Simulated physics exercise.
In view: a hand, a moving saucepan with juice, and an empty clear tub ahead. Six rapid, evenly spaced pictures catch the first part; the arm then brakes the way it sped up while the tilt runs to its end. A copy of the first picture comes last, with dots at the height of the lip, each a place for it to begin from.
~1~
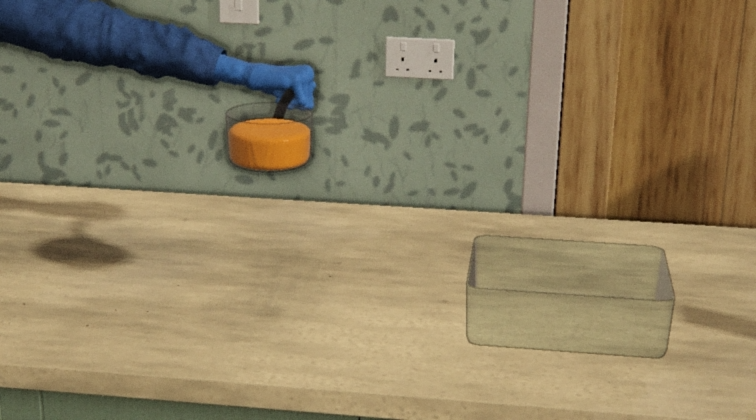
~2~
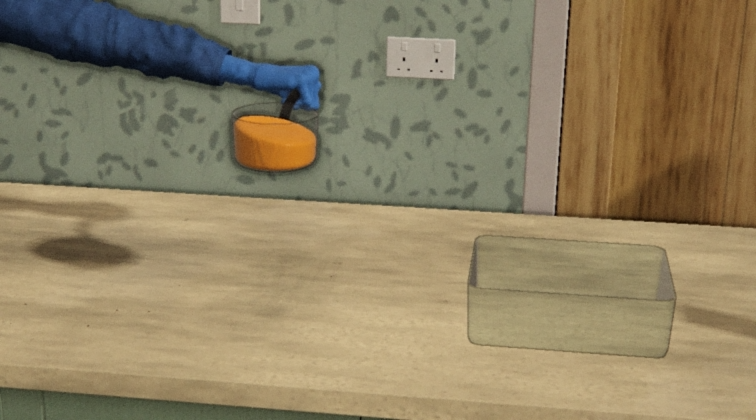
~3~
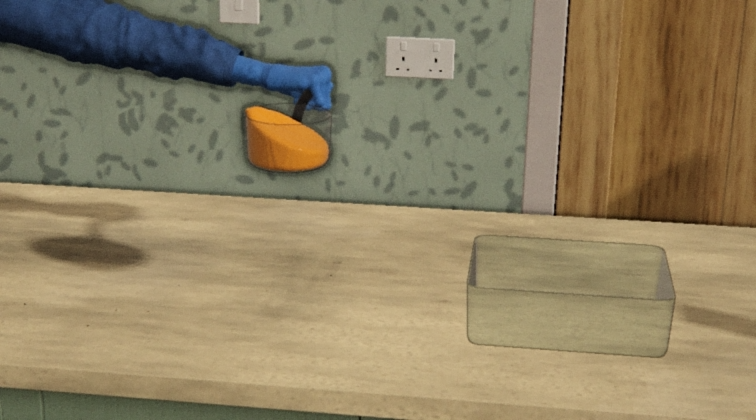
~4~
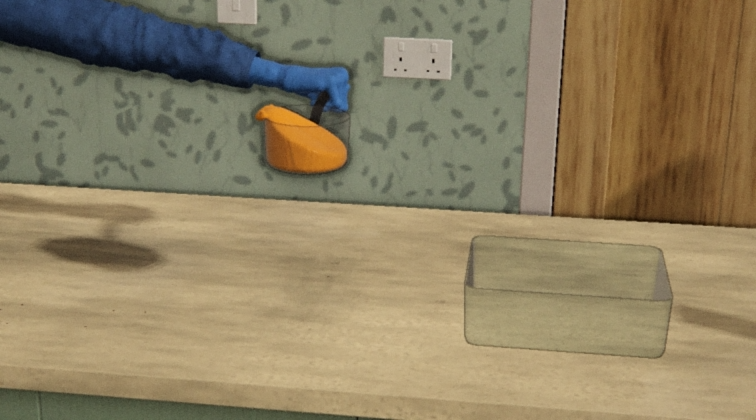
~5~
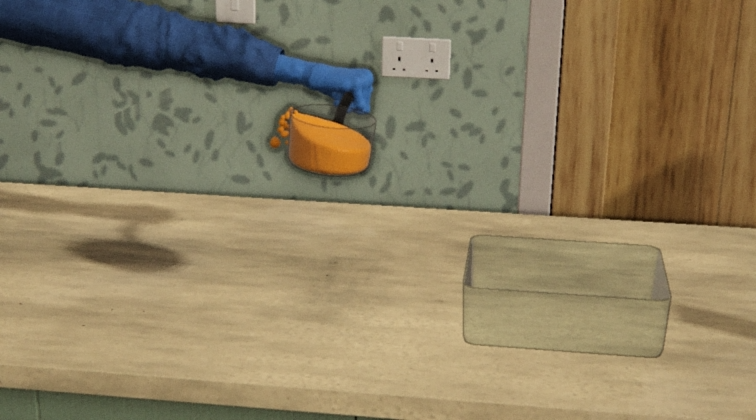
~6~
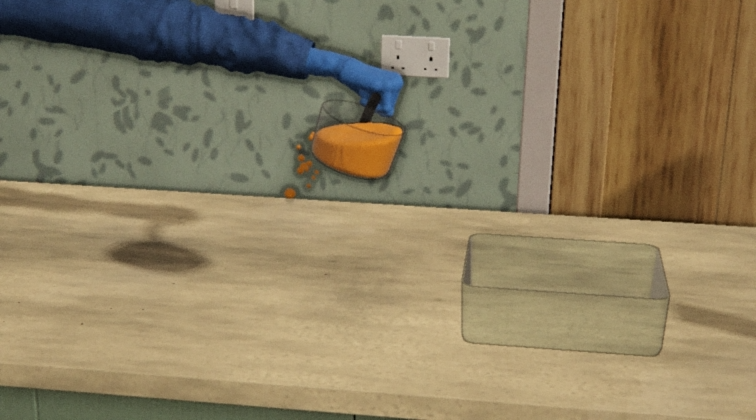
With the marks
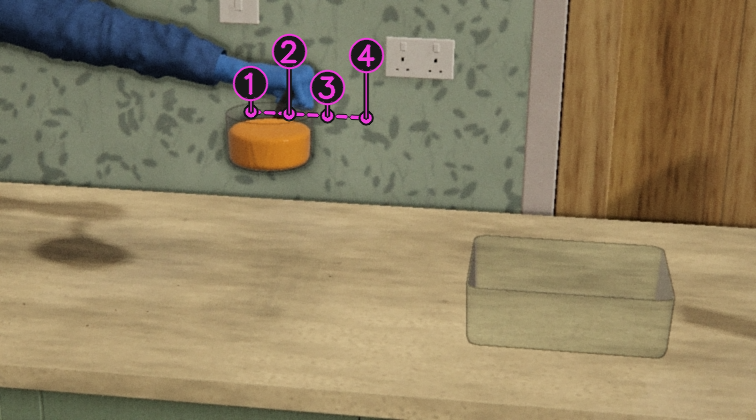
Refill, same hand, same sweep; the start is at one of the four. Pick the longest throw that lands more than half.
The limit is 2.
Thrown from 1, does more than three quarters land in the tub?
No, it does not.
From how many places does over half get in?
Three.
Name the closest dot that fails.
The answer is 1.
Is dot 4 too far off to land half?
No, that is safe.
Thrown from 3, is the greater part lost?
No.
In magenta, 1 at (250, 111); 2 at (289, 113); 3 at (327, 115); 4 at (366, 117).
With 1, about 35 % lands in the tub, 62 % falls short and 3 % goes beside or beyond.
With 2, about 65 % lands in the tub, 29 % falls short and 6 % goes beside or beyond.
With 3, about 89 % lands in the tub, 3 % falls short and 8 % goes beside or beyond.
With 4, about 86 % lands in the tub, 3 % falls short and 10 % goes beside or beyond.
